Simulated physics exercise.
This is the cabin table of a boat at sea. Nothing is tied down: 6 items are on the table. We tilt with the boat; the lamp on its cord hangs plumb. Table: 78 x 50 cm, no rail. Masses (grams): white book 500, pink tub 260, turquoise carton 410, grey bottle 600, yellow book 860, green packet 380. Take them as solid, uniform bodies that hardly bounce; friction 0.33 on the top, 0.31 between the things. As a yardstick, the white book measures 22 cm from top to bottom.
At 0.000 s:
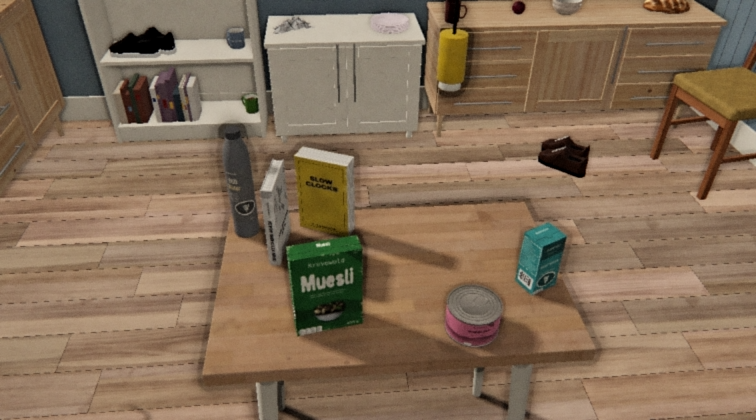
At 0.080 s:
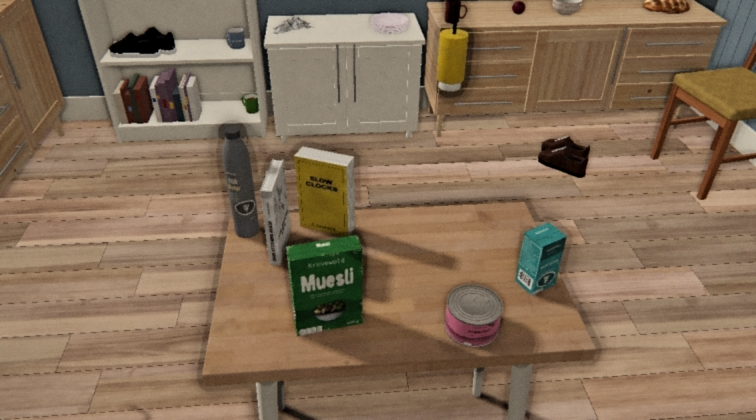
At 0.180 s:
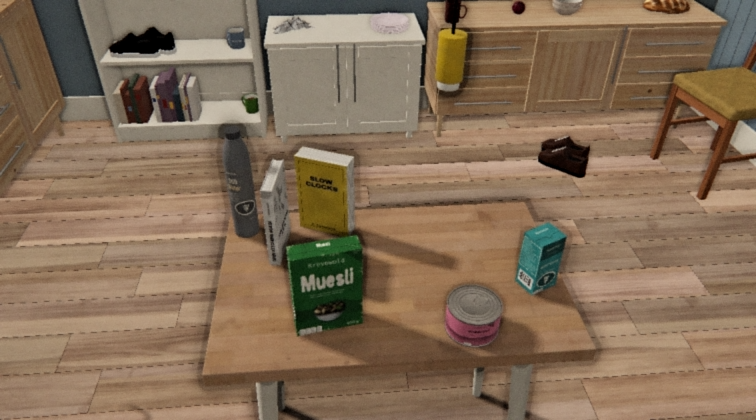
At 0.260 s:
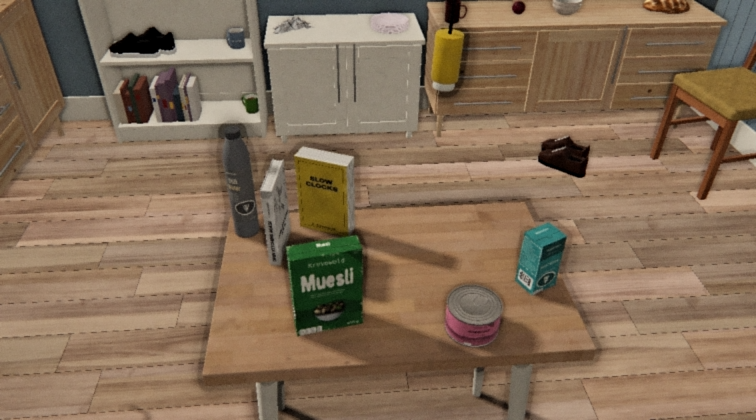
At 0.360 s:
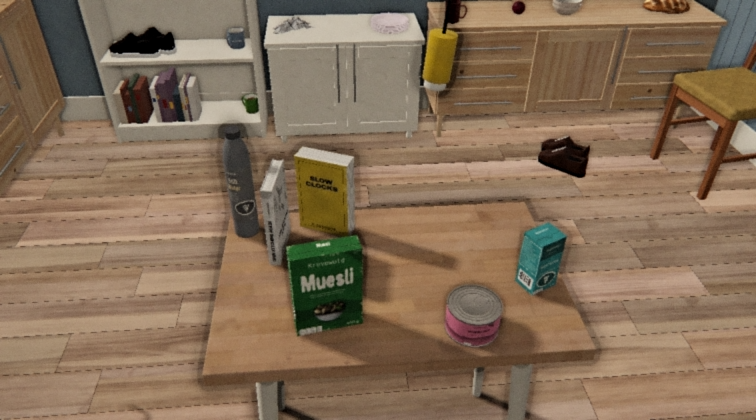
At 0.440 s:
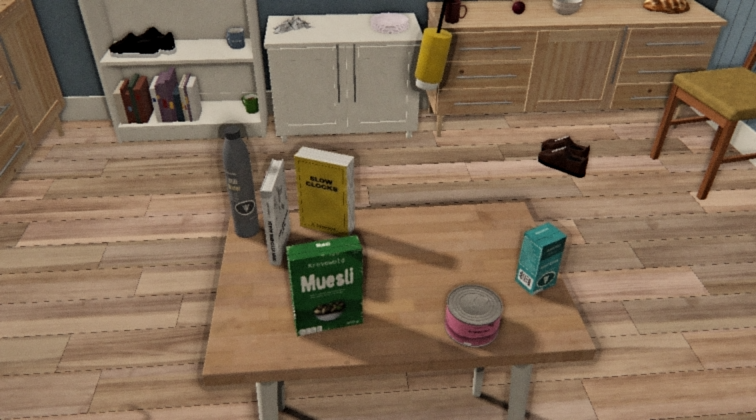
A green packet labelled Muesli stands near the front of a wooden table, seen from above in a cabin with plank flooring and cabinets behind. A grey bottle, a white book and a yellow book stand behind it, with a pink tub and turquoise carton to the right. The yellow hanging lamp starts upright, then swings slightly leftward at its lower end, while everything else stays still.
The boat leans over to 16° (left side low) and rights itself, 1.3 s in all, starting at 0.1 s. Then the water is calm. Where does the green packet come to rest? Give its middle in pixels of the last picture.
The green packet comes to rest near (326, 287).
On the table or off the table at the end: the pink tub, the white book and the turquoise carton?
The pink tub is still on the table; the white book ends off the table; the turquoise carton is still on the table.
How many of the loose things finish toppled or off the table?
That comes to 2.
After 1.14 s, floor tilted 6°, left side down; white book and grey bottle now off the table.
After 1.34 s, boat level.
At rest (1.9 s), off the table, white book and grey bottle; the other 4 in place, give or take 5 cm. In the last view, green packet near (326, 287).
